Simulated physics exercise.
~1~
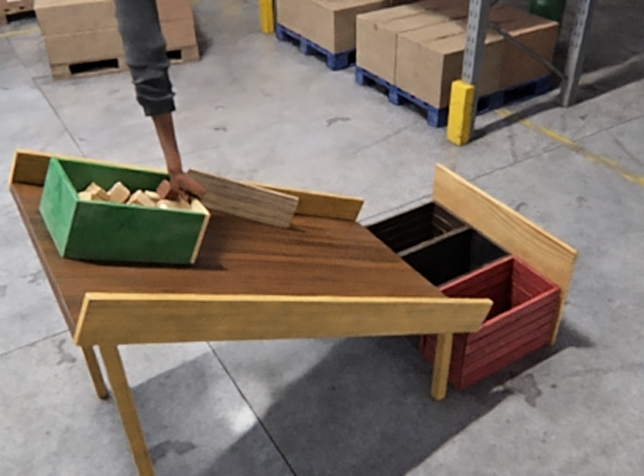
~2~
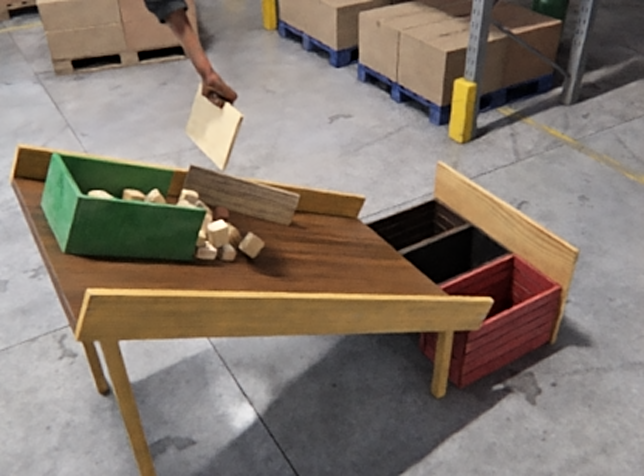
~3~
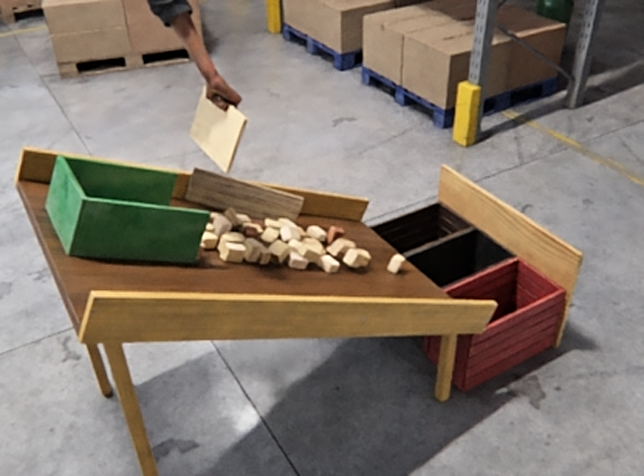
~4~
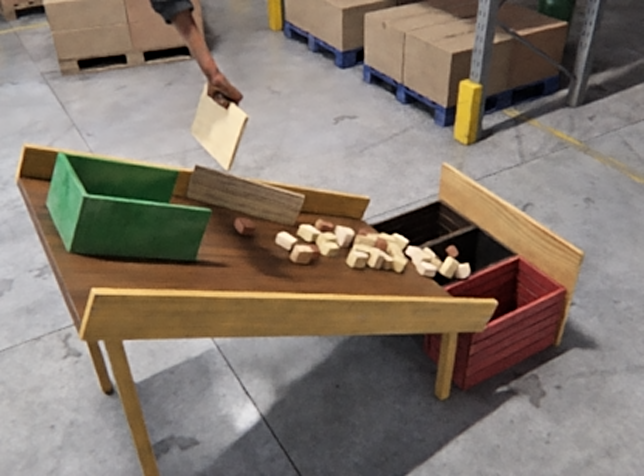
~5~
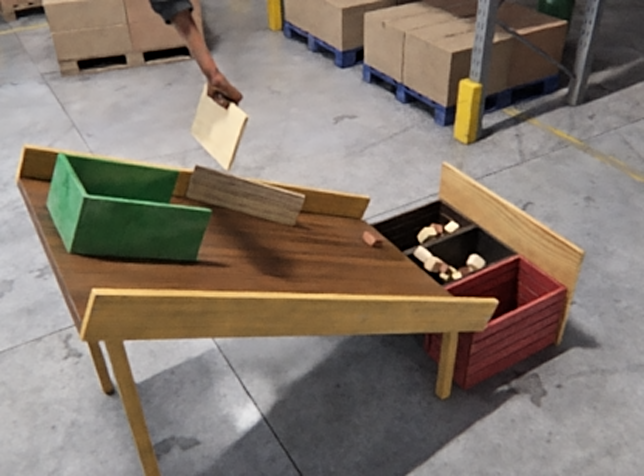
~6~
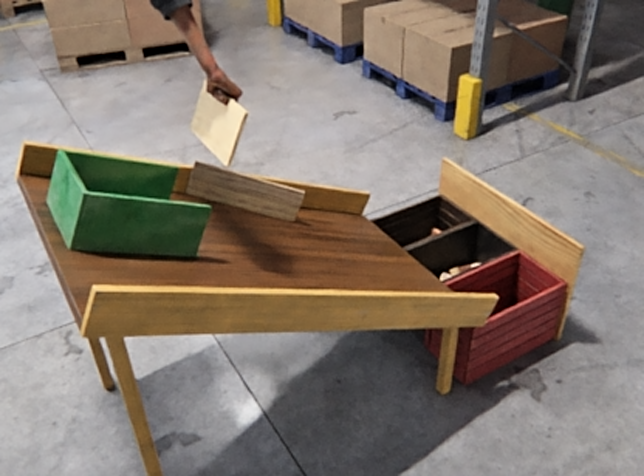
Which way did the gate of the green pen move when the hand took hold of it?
The gate moved up, and the hand then kept it held above the table while the blocks slid out.
